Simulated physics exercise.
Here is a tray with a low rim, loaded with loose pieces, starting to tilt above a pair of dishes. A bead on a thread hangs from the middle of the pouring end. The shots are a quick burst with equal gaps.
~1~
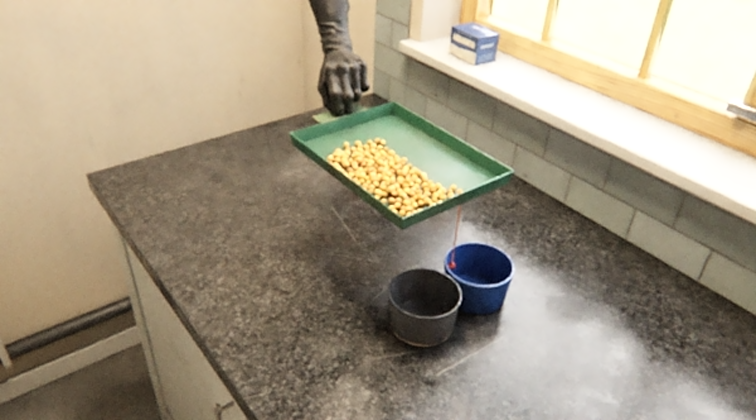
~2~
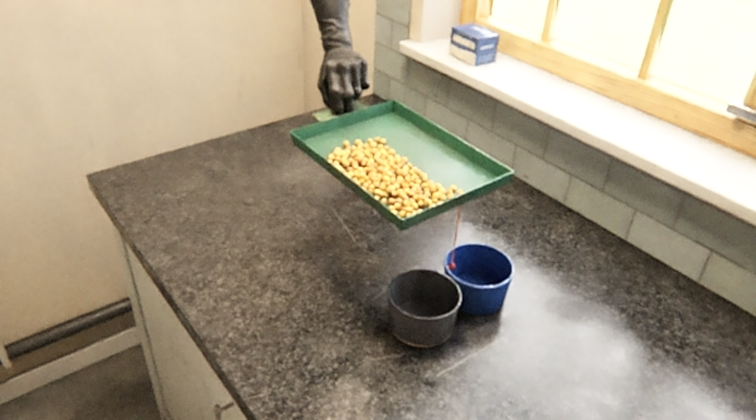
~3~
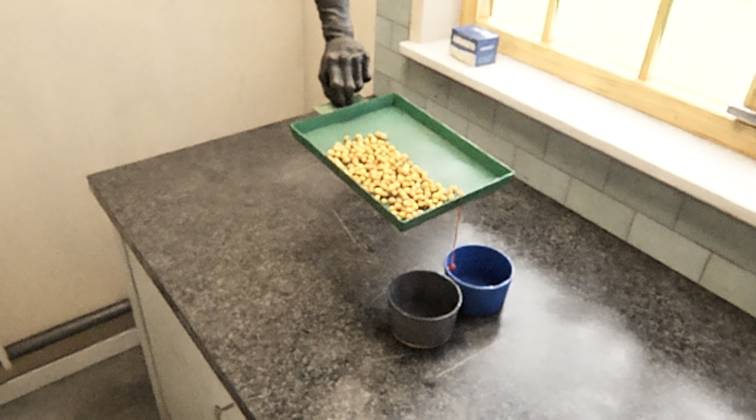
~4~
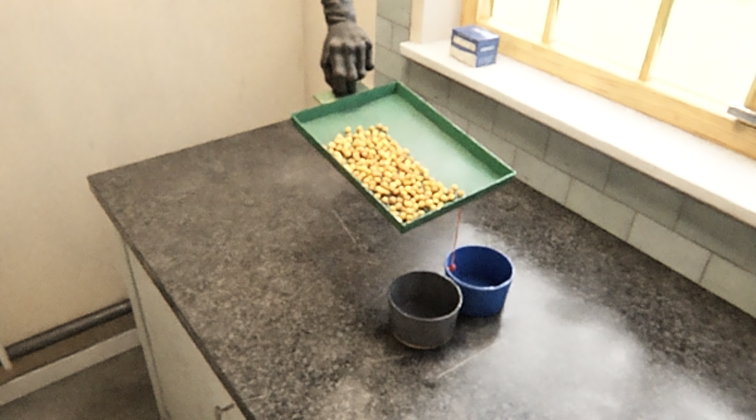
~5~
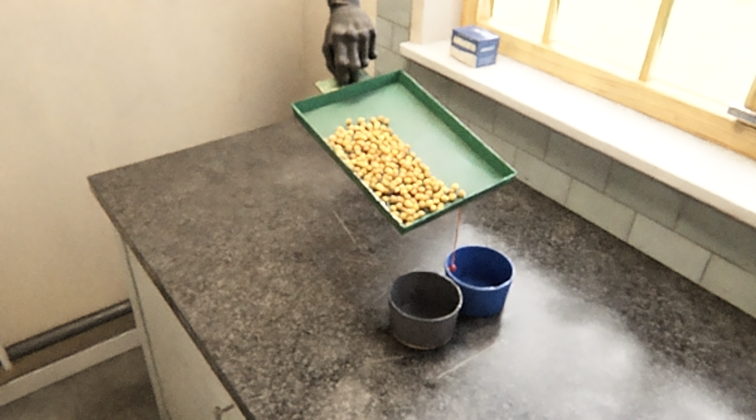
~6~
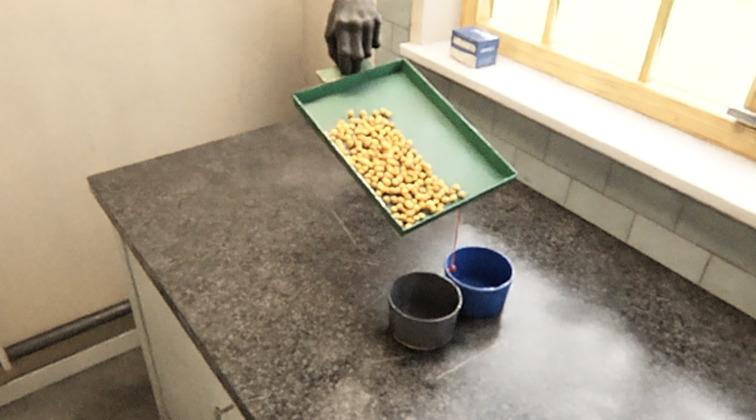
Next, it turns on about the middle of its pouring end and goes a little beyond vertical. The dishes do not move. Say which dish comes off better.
The left-hand dish gets more.
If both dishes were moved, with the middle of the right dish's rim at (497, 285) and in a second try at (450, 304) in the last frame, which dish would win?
In turn: The left one; the right dish.
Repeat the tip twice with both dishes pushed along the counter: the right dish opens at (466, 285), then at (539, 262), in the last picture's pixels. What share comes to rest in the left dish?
First some 60, then 20 per cent.
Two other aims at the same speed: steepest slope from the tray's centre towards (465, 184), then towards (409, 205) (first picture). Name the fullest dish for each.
In turn: The dish on the right; the left dish.
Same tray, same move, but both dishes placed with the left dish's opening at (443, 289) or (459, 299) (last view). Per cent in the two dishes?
First some 30, then 50 per cent.
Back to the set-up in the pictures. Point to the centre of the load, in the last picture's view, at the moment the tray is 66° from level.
Around (421, 186).
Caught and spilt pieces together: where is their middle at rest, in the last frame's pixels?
Near (437, 341).
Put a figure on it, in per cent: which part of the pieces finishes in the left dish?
Some 50 per cent.
Soon, tray tipped steeply; nearly all on the tray; a stray few outside both; a stray few in the air.
A while on, tray tipped past a quarter turn; most on the tray; a stray few in the left dish; a small part outside both; a small part in the air.
Towards the end, tray tipped past a quarter turn; about half in the left dish; a stray few in the right dish; about half outside both.
Finally, tray tipped past a quarter turn; about half in the left dish; a stray few in the right dish; about half outside both.
